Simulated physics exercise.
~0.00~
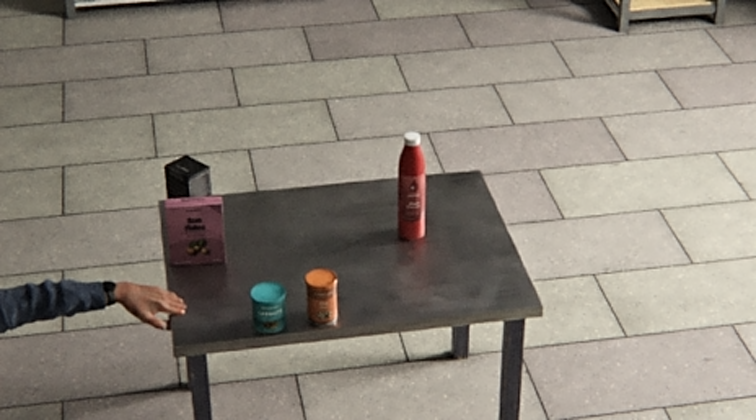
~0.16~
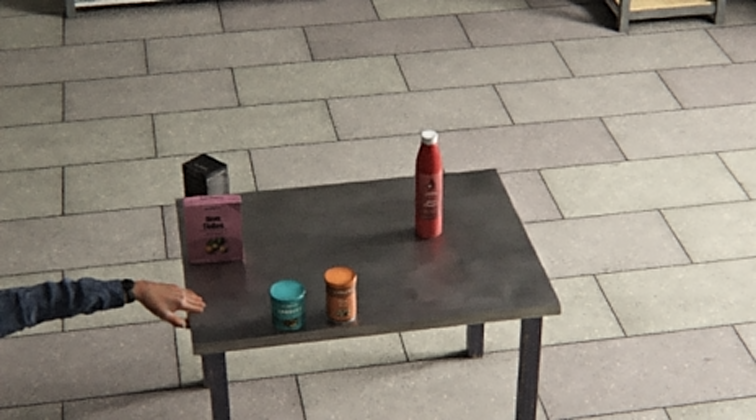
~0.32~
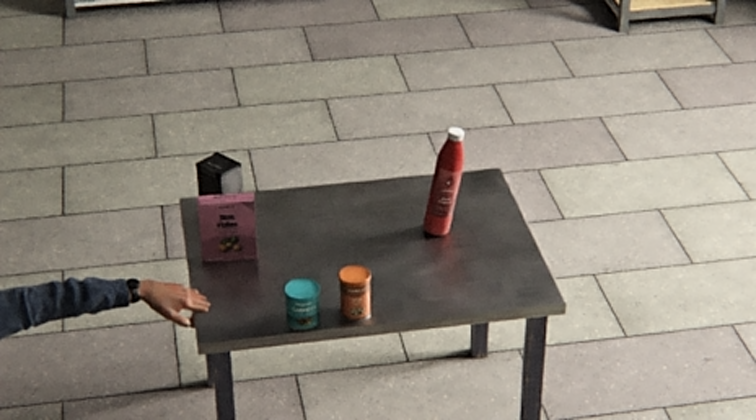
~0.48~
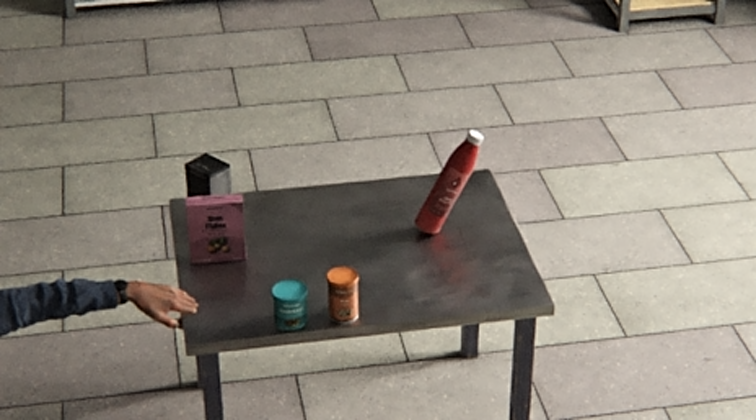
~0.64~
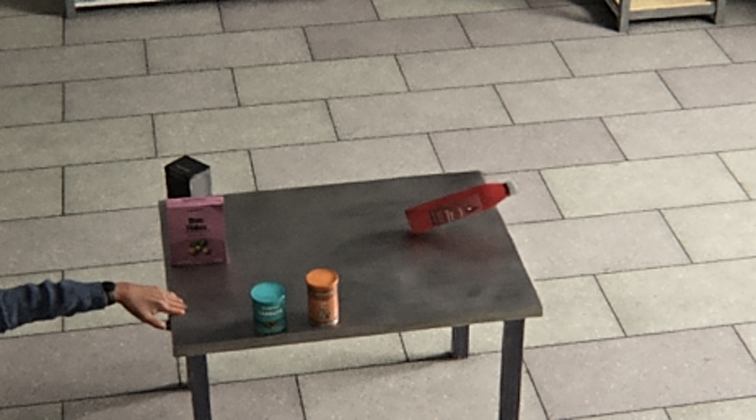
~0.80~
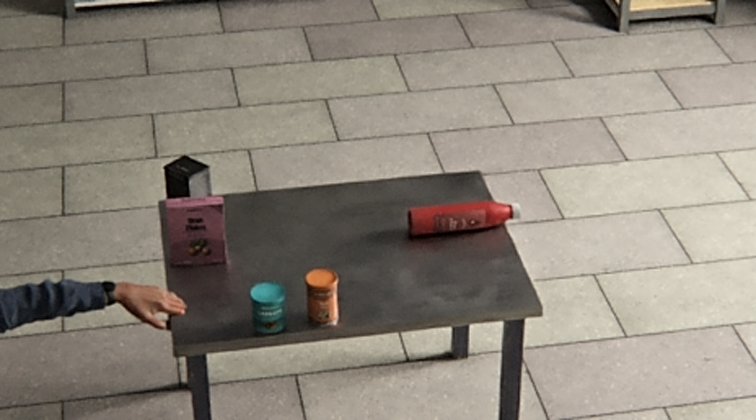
A dark side table holding a red bottle, two small tins, a pink packet and a black carton slides right beside an outstretched hand, then moves back left as the bottle tips over to the right, ending on its side while the other items remain standing.
